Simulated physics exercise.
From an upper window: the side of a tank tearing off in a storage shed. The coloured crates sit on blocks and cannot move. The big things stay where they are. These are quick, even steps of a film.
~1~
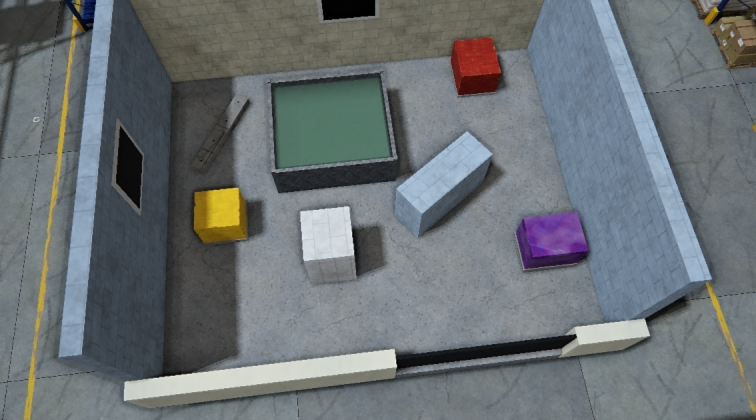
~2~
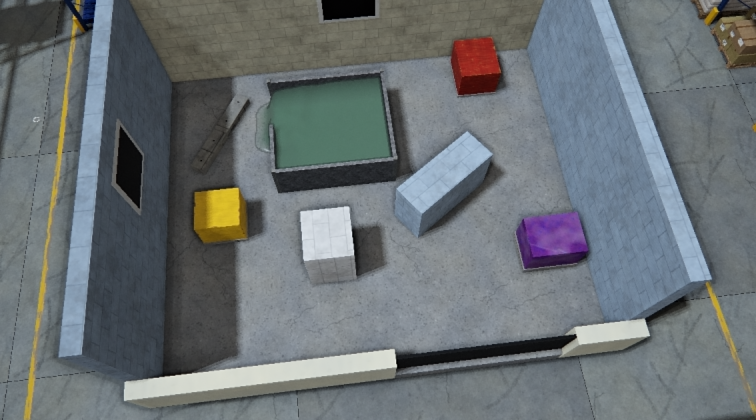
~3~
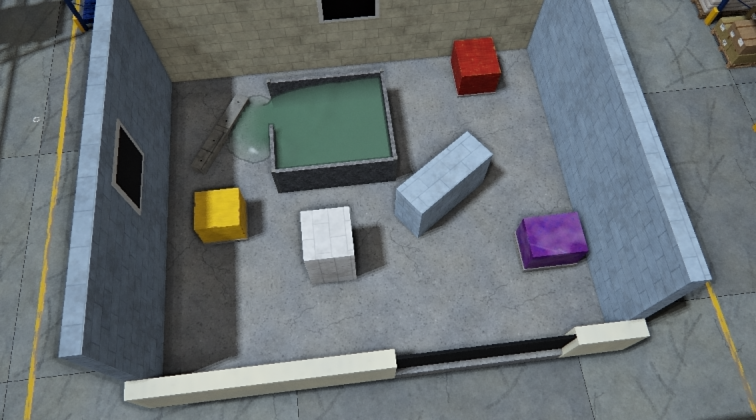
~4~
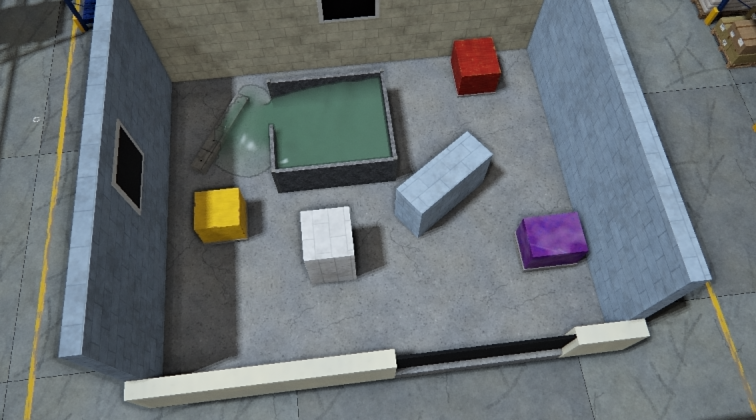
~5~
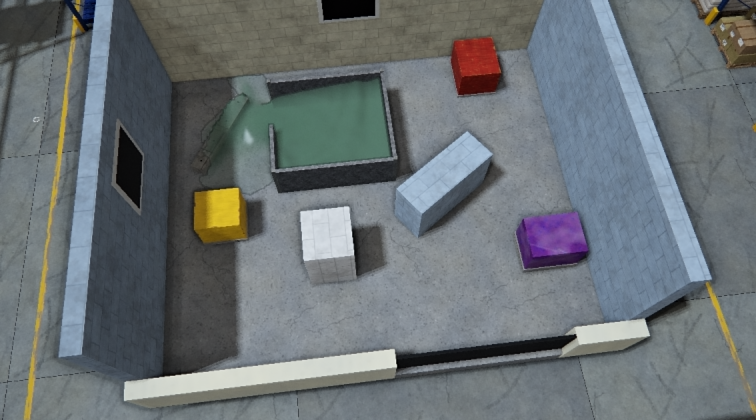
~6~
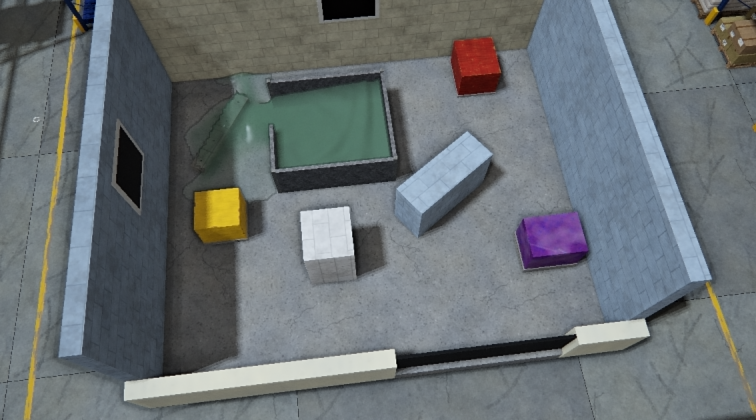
Green water pouring through a gap in the open tank's left side, spreading across the floor around a leaning grey ladder-like object.
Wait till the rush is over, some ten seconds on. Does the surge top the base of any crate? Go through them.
One by one: The purple crate stays dry; the yellow crate gets wet; the red crate gets wet.
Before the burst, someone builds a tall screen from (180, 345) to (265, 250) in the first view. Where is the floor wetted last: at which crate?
That is the purple crate.
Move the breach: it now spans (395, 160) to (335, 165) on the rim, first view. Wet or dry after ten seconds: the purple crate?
My reading: The purple crate takes water.
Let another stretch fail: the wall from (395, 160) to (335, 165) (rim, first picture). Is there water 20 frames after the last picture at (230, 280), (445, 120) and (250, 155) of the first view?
In that order: Flooded, under water, flooded.
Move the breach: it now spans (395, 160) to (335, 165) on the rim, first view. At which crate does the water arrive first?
It is the yellow one.
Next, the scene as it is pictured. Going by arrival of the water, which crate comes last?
The one in purple.
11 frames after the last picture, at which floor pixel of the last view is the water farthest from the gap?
Close to (164, 373).
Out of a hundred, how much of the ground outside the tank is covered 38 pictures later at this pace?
About 70 per cent.
A moment on, water covers 15 % of the floor; the purple crate not reached, the yellow crate water round its plinth, the red crate not reached.
Next, water covers 30 % of the floor; the purple crate not reached, the yellow crate water round its plinth, the red crate not reached.
Then, water covers 45 % of the floor; the purple crate not reached, the yellow crate water round its plinth, the red crate water round its plinth.
Later, water covers 70 % of the floor; the purple crate not reached, the yellow crate water round its plinth, the red crate water round its plinth.
In the end, water covers 95 % of the floor; the purple crate stayed above the water, the yellow crate was topped, the red crate was topped.
